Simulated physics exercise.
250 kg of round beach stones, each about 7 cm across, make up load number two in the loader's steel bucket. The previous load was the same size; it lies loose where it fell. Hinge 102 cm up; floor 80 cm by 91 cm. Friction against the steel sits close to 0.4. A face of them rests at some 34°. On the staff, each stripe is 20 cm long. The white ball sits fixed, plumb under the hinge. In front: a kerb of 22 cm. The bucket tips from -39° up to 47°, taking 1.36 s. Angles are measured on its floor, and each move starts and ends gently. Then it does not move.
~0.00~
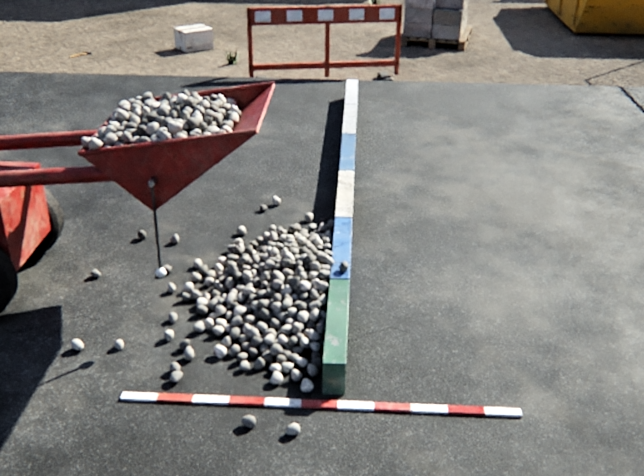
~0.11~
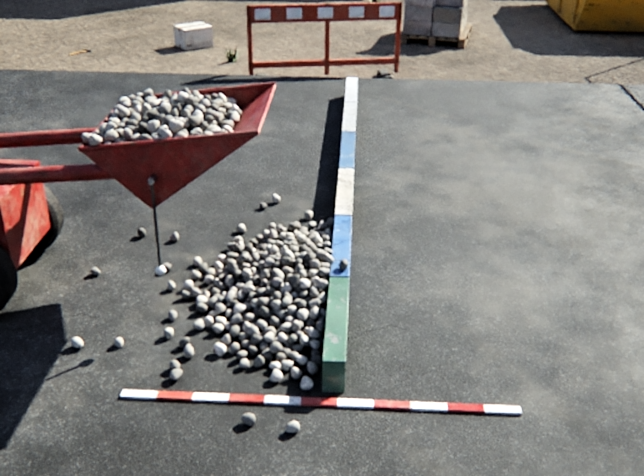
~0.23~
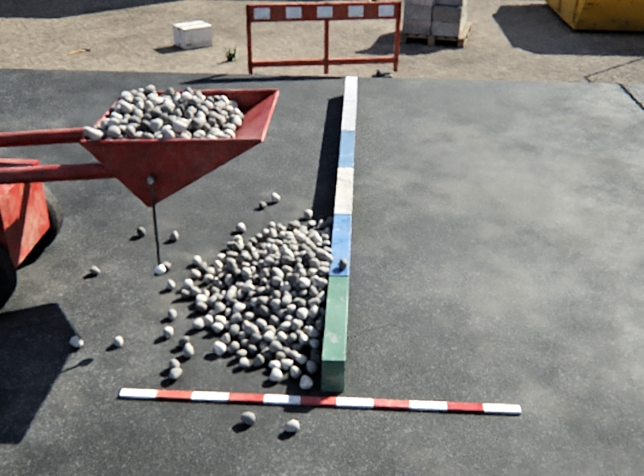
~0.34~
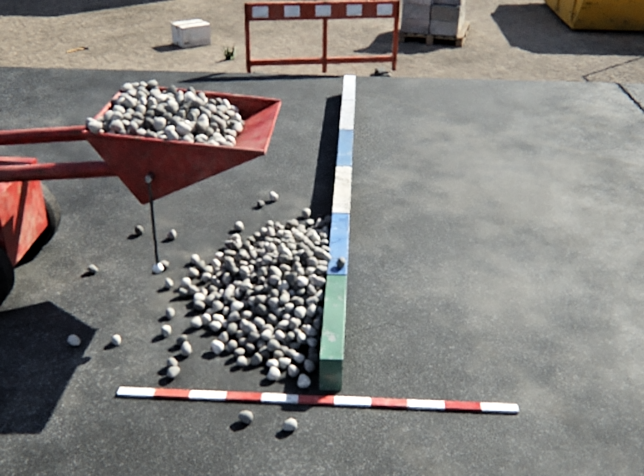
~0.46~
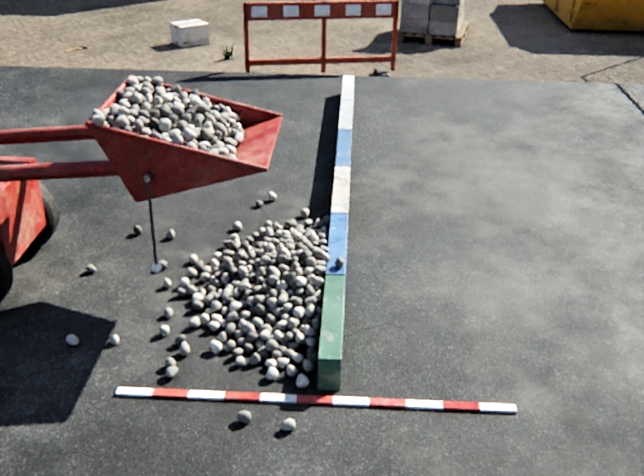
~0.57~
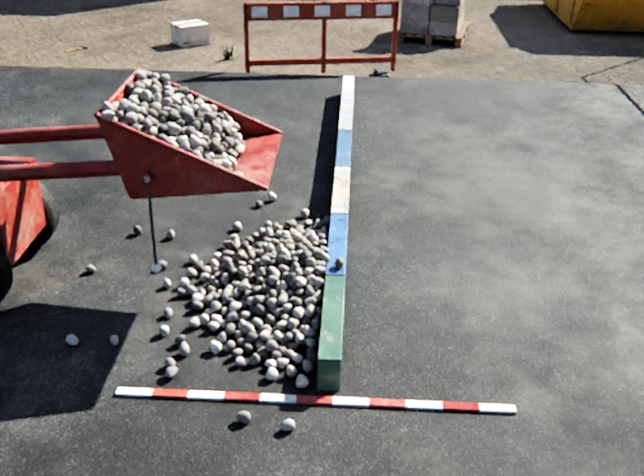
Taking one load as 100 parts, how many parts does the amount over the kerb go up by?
1 parts.
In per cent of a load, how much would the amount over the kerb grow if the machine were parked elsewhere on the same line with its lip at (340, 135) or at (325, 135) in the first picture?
About 60 per cent for the first, 40 per cent for the second.
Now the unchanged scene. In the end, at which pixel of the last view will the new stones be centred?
(262, 271).
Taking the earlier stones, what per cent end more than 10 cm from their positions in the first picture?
15 %.
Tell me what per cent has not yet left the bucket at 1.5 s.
About 20 per cent.
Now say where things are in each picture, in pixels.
In the first picture, lip at (257, 131), floor tilted -39°, highest stones at (190, 105). The earlier load is highest near (318, 265), 25 cm above ground level, 101 % on this side of the kerb.
In the second picture, lip at (258, 132), floor tilted -37°, highest stones at (191, 104); the stones move at 0.1 m/s on average.
In the third picture, the bucket is at -33°, its lip at (262, 140); the top of the load is at (175, 103); the stones move at 0.2 m/s on average.
In the fourth picture, the bucket is at -25°, its lip at (265, 153); the top of the load is at (150, 95); the stones move at 0.3 m/s on average.
In the fifth picture, lip at (267, 170), floor tilted -16°, highest stones at (136, 91); the stones move at 0.3 m/s on average.
In the sixth picture, lip at (267, 189), floor tilted -6°, highest stones at (145, 82); the stones move at 0.4 m/s on average.
After 1.0 s the floor is at 34°; in per cent of one load, 94 in the bucket, 107 on this side of the kerb; the foremost stones are at (324, 276).
After 1.5 s the floor is at 47°; in per cent of one load, 20 in the bucket, 182 on this side of the kerb; the foremost stones are at (333, 248).
After 1.8 s the floor is at 47°; in per cent of one load, 0 in the bucket, 200 on this side of the kerb, 1 over the kerb; the foremost stones are at (370, 269).
After 4.2 s the floor is at 47°; in per cent of one load, 0 in the bucket, 200 on this side of the kerb, 1 over the kerb; the foremost stones are at (390, 284). Net gain over the kerb, 1.
